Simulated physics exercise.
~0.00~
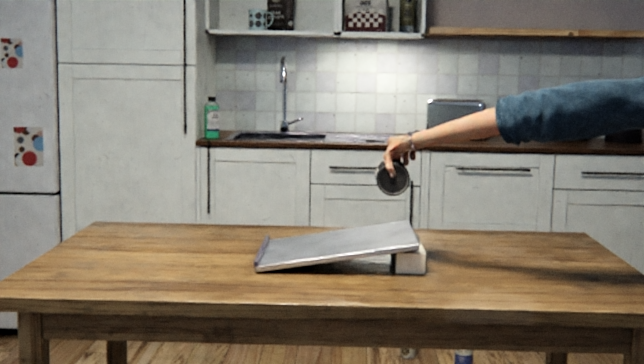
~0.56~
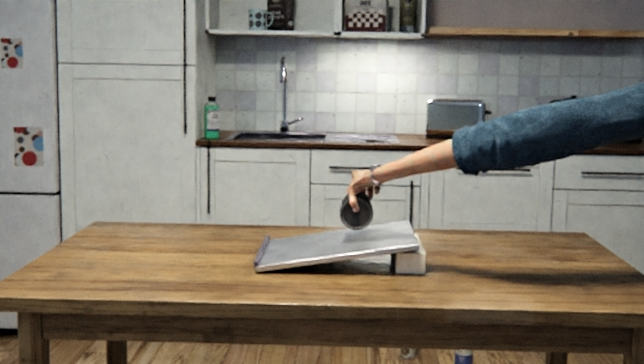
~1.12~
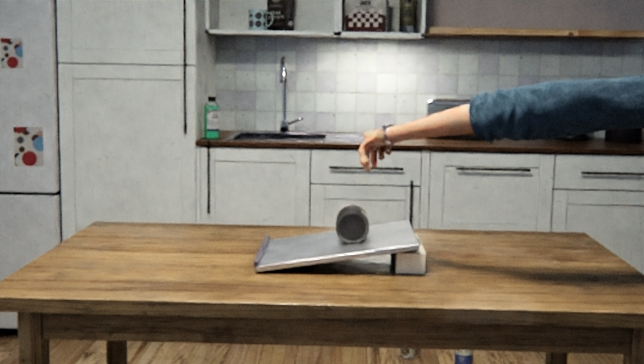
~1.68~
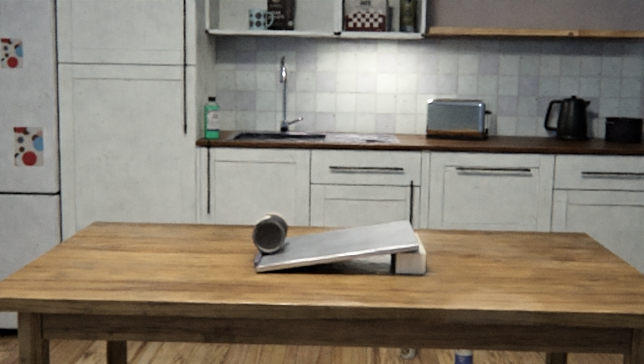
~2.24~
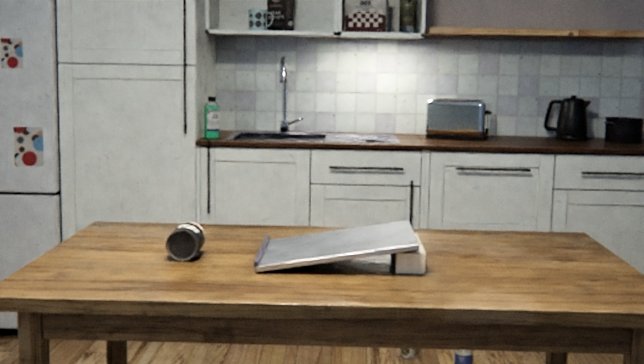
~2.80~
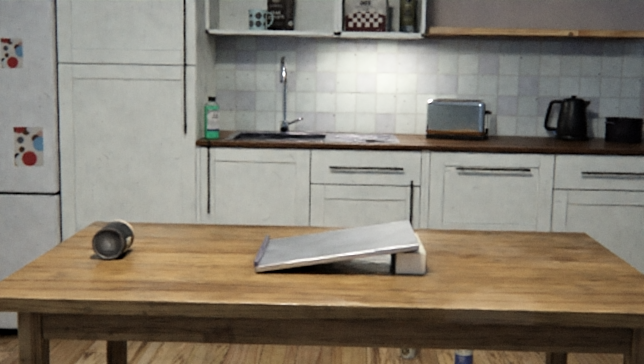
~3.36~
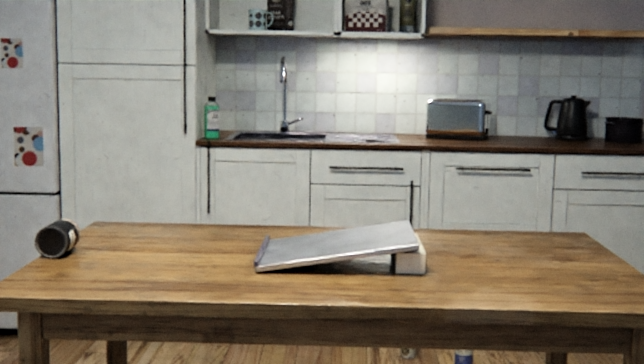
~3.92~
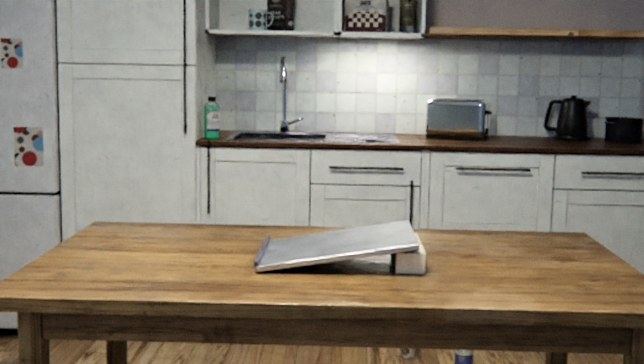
A kitchen with pale cabinets and a tiled wall is seen from a still, front-on view, with a wooden table across the foreground. A grey board slopes down to the left near the middle of the table, its right end propped on a pale block. A hand in a blue sleeve reaches in from the right, lowers a black jar on its side onto the board, lets go and draws back. The jar runs down the slope and onto the tabletop. It keeps moving left to the table's far left edge, then is gone from view, leaving the board in place.
